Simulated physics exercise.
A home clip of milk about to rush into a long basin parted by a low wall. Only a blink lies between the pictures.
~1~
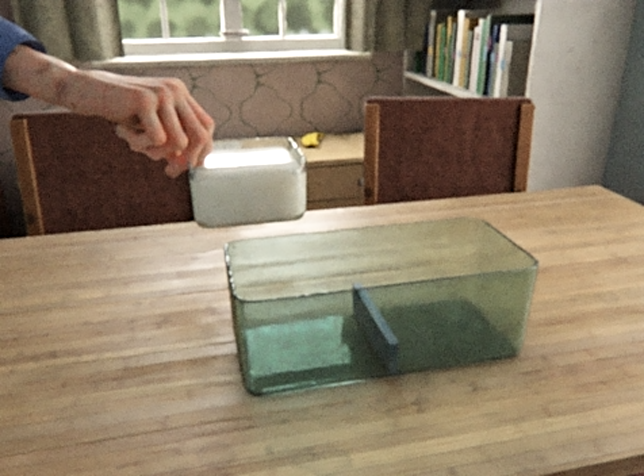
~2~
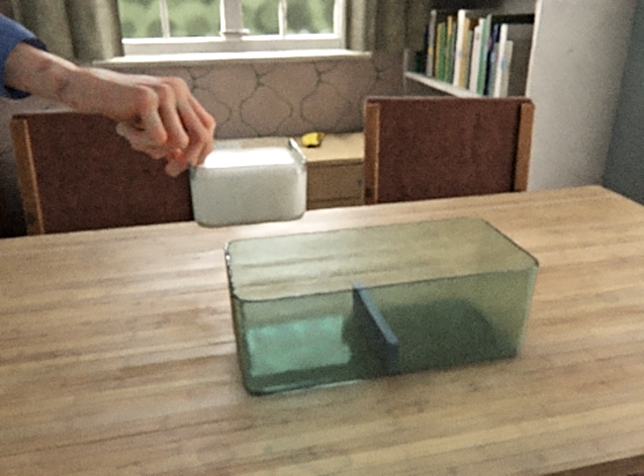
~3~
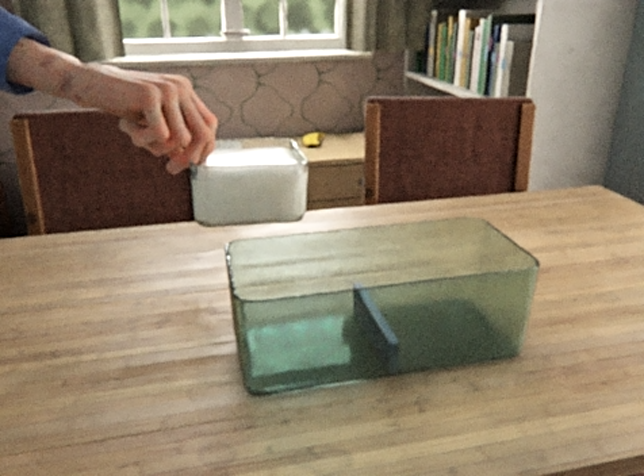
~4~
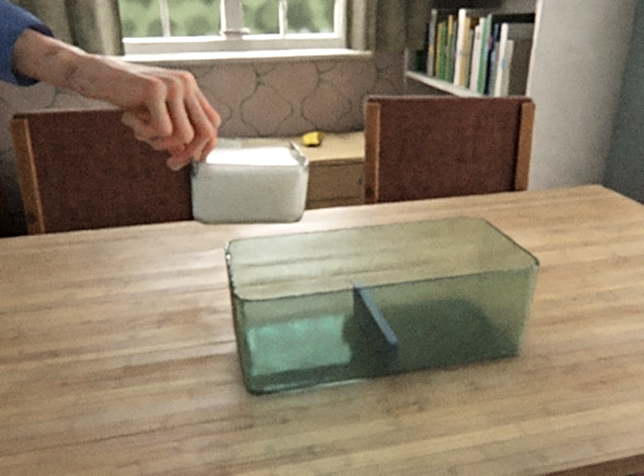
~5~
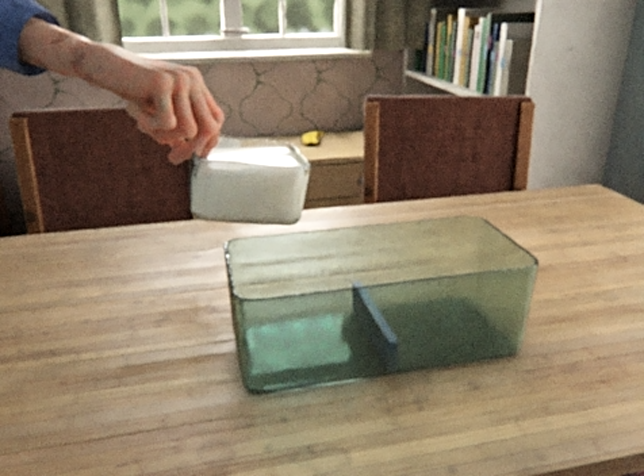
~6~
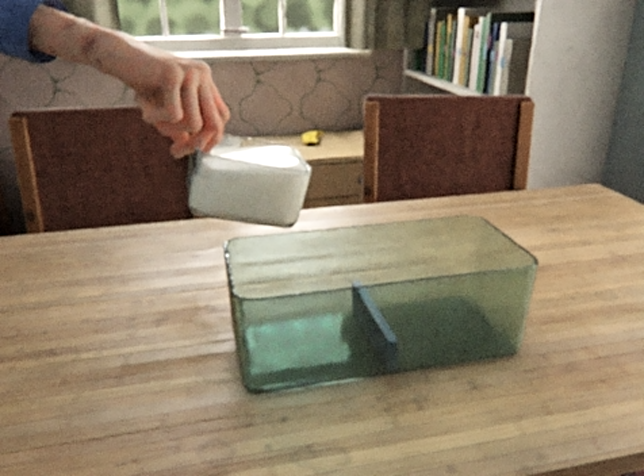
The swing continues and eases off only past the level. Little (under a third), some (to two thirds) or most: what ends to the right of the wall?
In the end not even a third is right of the wall.
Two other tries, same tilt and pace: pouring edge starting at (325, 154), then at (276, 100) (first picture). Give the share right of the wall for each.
Roughly 60 per cent, and 5 per cent.
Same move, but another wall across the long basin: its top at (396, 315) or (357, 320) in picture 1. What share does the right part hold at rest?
In turn 10 and 55 in a hundred.
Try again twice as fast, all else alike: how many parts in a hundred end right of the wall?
It comes to 5 per cent or so.
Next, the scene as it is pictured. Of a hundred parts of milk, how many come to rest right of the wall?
Some 10 per cent.
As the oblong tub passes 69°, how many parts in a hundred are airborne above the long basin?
Roughly 30 in a hundred.
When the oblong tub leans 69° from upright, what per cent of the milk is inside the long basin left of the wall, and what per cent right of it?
The left part 25 per cent, the right part 0.
A moment on, the oblong tub is tipped part way and 45 per cent is still to pour, 23 is left of the wall and 0 right of it.
Next, the oblong tub is tipped right over and 9 per cent is still to pour, 78 is left of the wall and 8 right of it.
Then the oblong tub is tipped right over and 0 per cent is still to pour, 90 is left of the wall and 9 right of it.
Later the oblong tub is tipped right over and 0 per cent is still to pour, 90 is left of the wall and 10 right of it.
In the end 90 per cent lies left of the wall, 10 right of it and 0 outside.
